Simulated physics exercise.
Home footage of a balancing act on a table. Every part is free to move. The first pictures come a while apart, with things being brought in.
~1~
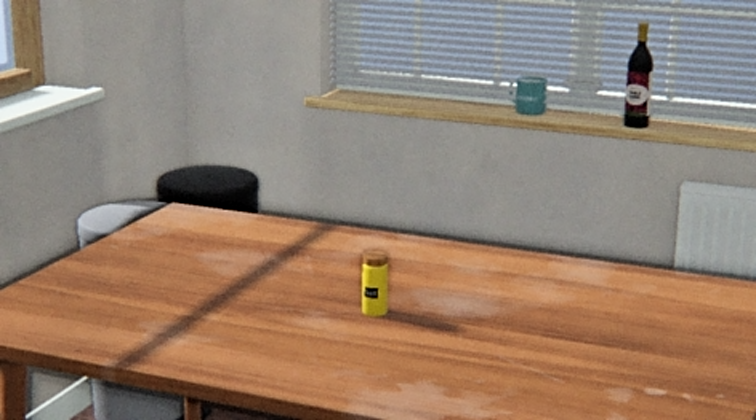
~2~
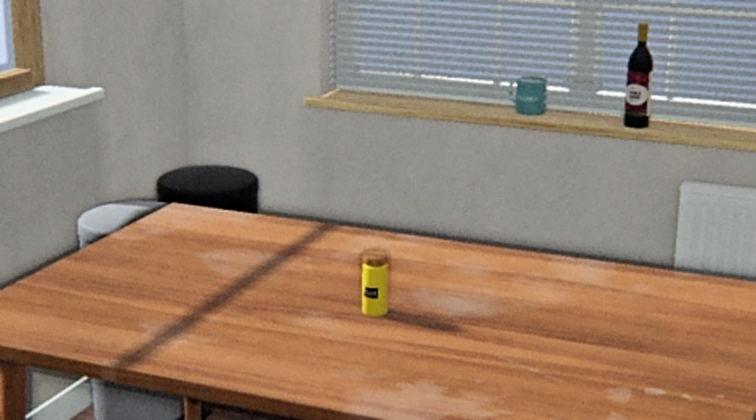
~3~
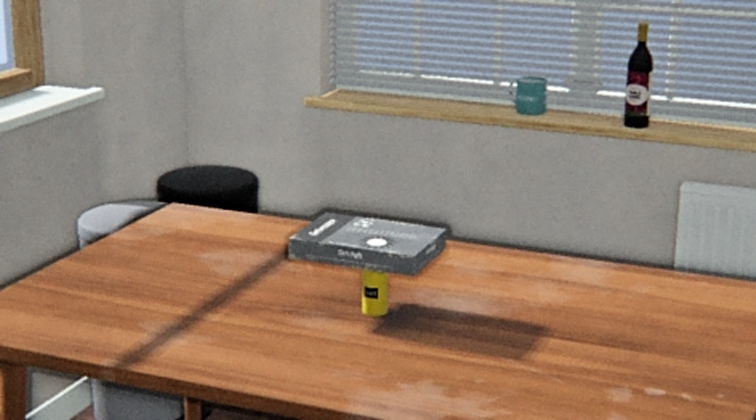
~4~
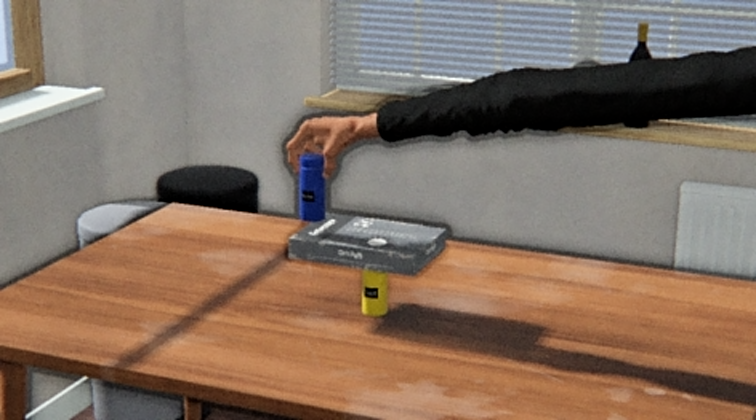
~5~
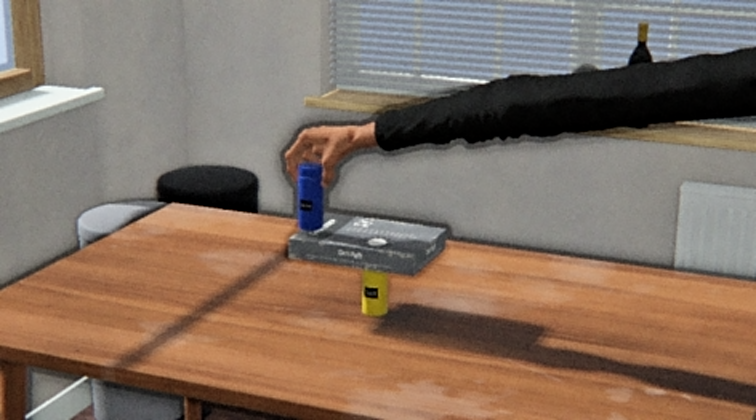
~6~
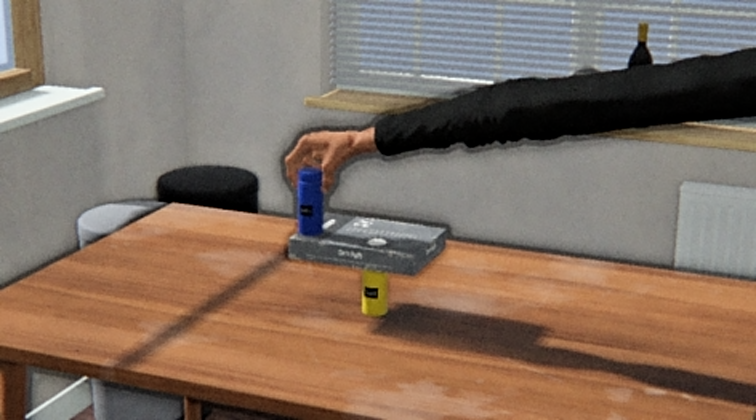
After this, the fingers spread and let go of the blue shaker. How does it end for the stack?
It does not stay steady.
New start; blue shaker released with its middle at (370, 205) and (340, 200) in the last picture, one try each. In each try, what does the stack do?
The stack remains upright with the first try and topples over with the second.
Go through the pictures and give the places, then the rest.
In the first picture, the last thing is not in view yet; yellow shaker (375, 284).
In the second picture, the last thing is not in view yet; yellow shaker (375, 284).
In the third picture, the last thing is not in view yet; yellow shaker (375, 284).
In the fourth picture, coming down; blue shaker (313, 187); yellow shaker (375, 284).
In the fifth picture, coming down; blue shaker (311, 197); yellow shaker (375, 284).
In the sixth picture, set down, still held; blue shaker (311, 202); yellow shaker (375, 284).
Then, 0.40 s on from there, blue shaker now fallen; grey packet turned 42° from how it was put.
Then, 0.70 s on from there, grey packet turned 57° from how it was put; yellow shaker turned 13° from how it was put.
Then, 0.90 s on from there, grey packet now fallen; yellow shaker on its side.
Then, 1.10 s on from there, yellow shaker now fallen.
In the end, fallen, yellow shaker, blue shaker and grey packet. The stack gives way.
